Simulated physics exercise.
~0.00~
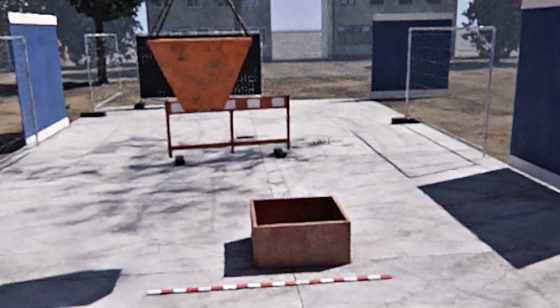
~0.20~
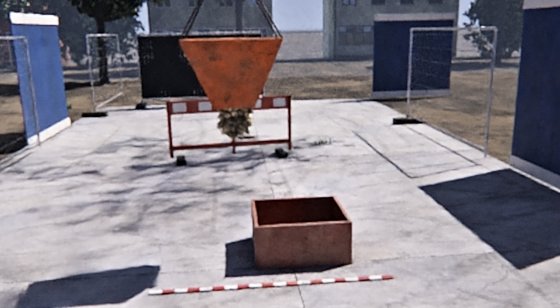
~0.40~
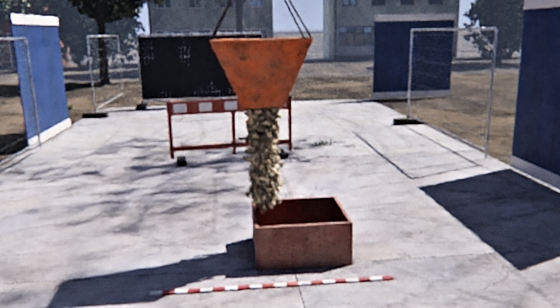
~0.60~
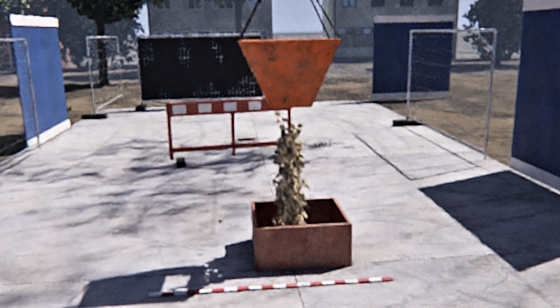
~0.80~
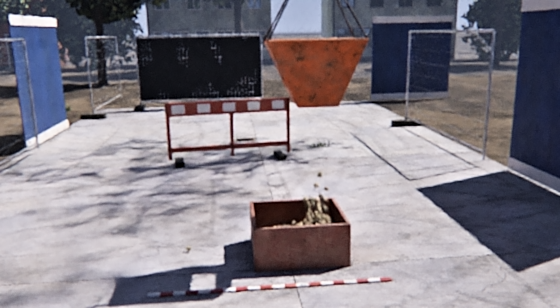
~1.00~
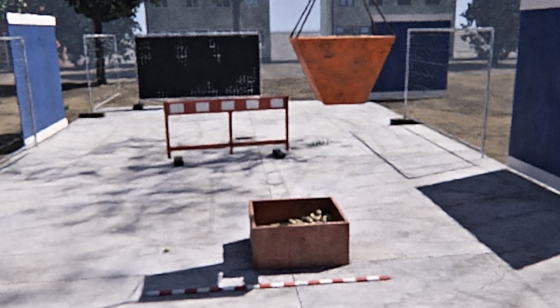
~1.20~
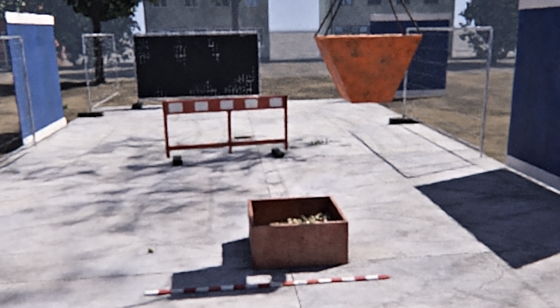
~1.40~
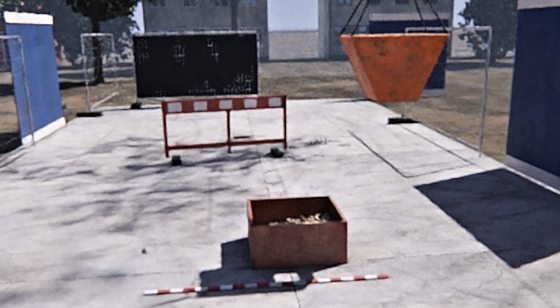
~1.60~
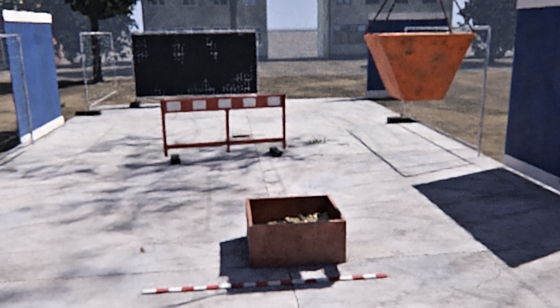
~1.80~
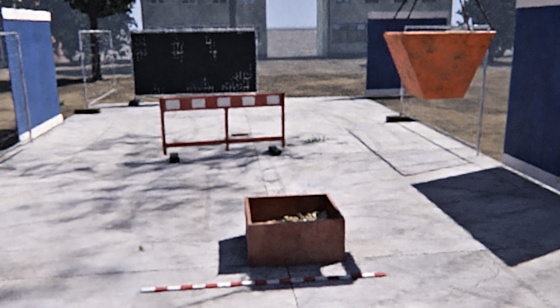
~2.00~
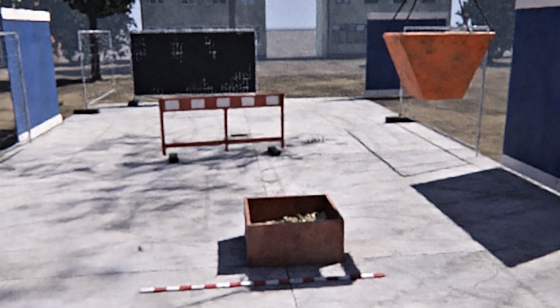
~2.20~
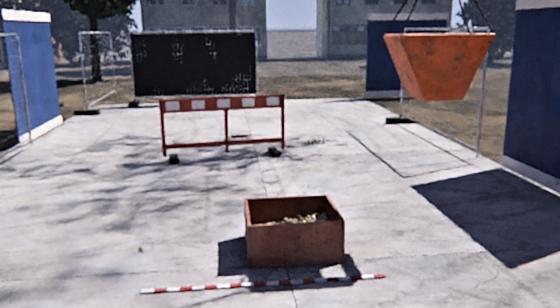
An orange skip hanging from cables moved right across a paved yard and poured a stream of pale stones into an open rust-coloured box on the ground. Emptied, it carried on right and stopped, leaving the stones lying inside the box.
